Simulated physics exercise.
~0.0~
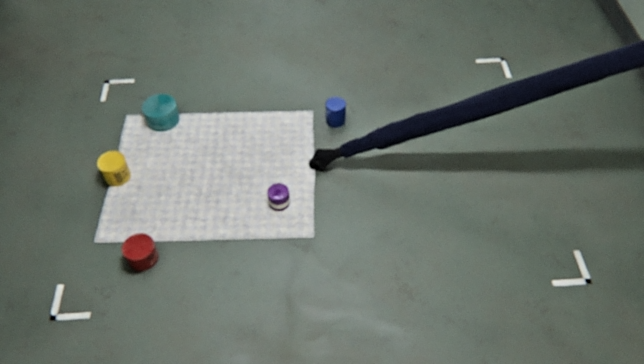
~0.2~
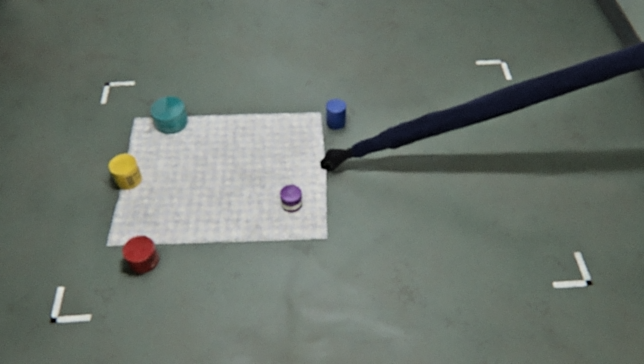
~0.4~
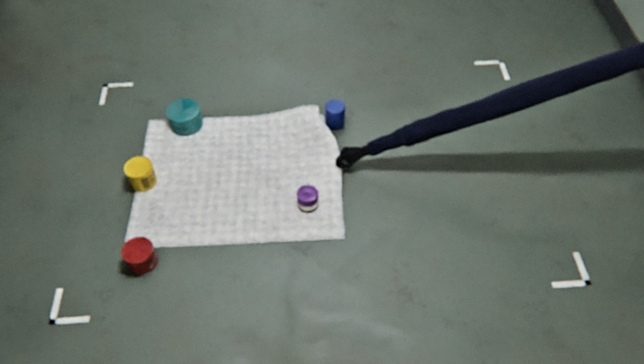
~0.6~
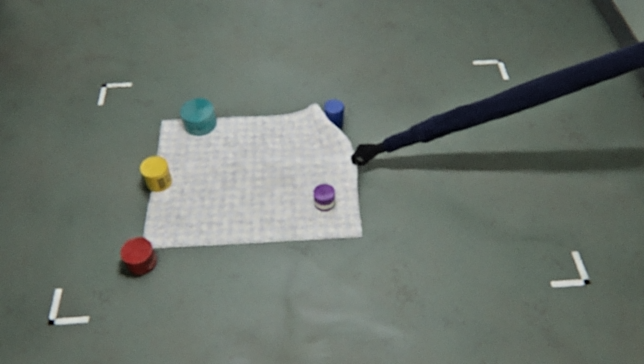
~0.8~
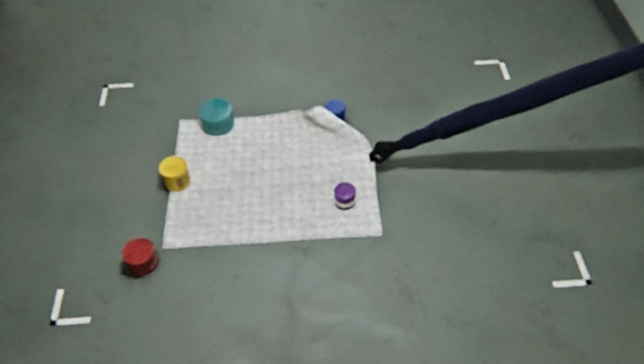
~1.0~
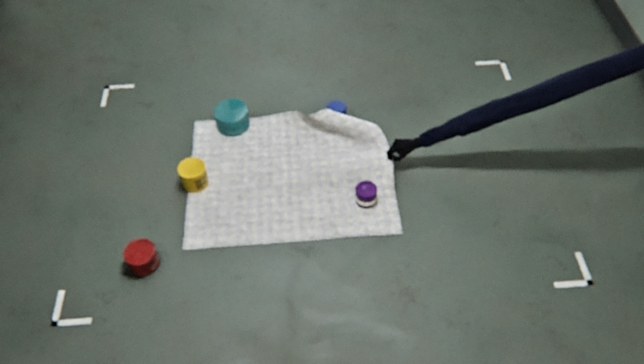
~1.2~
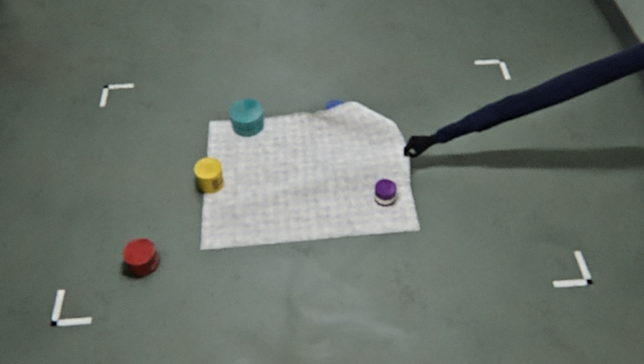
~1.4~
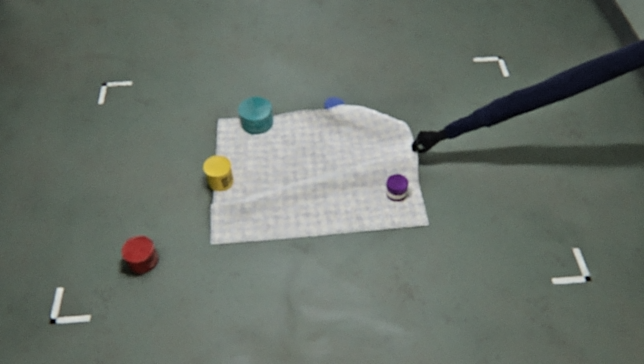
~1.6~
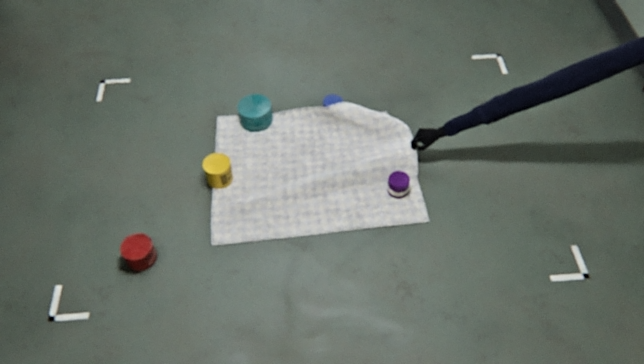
White mat pulled right by a dark-sleeved arm or pole, carrying teal, yellow and purple pots, bunching against the blue one, then stopping.
